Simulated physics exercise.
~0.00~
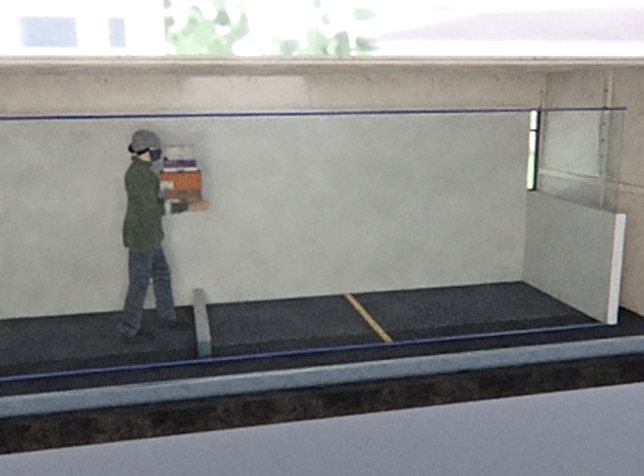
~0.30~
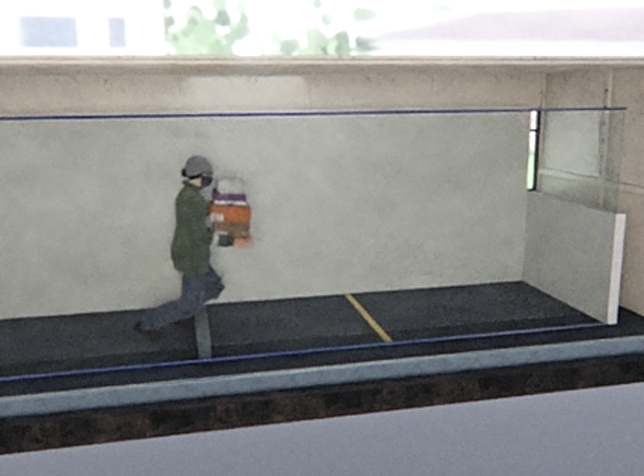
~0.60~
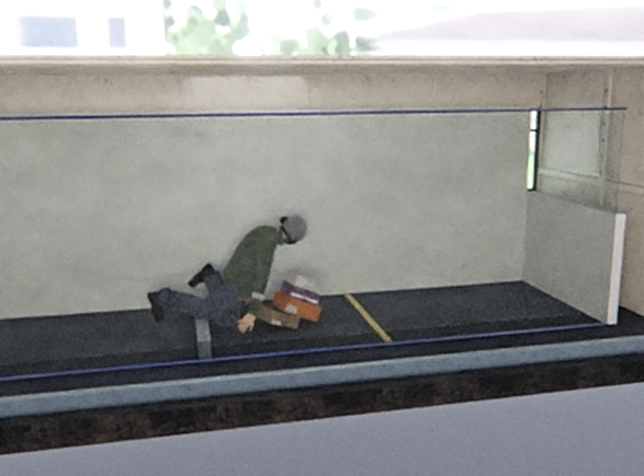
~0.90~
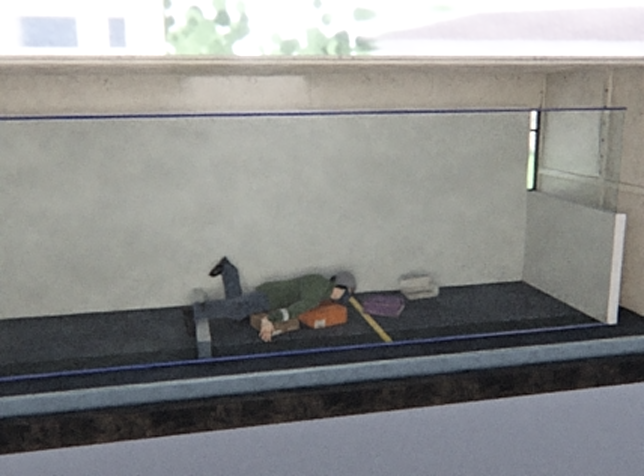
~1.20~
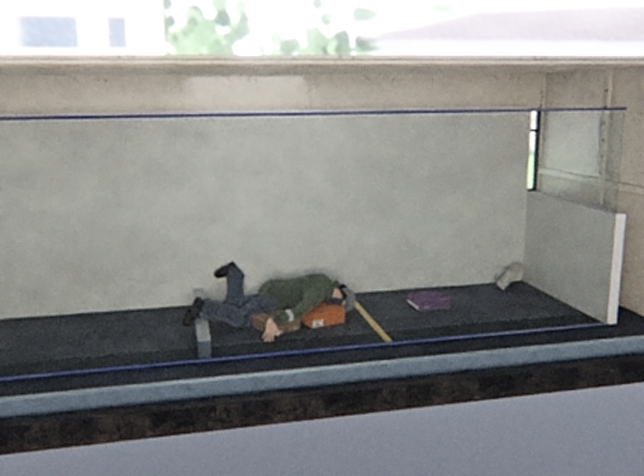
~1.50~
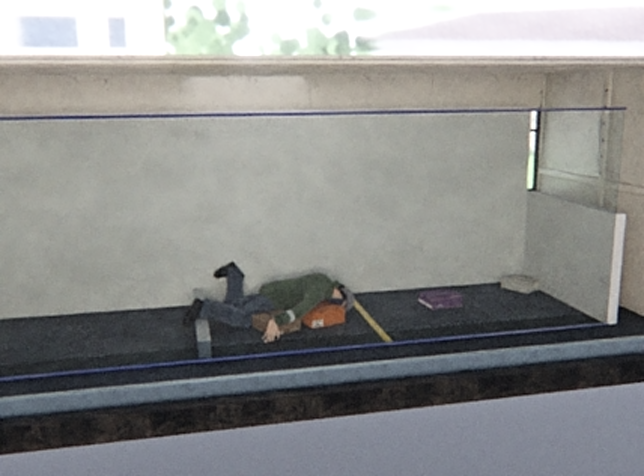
A person carrying parcels trips over a low rail and ends face down, two parcels sliding beyond the yellow line.
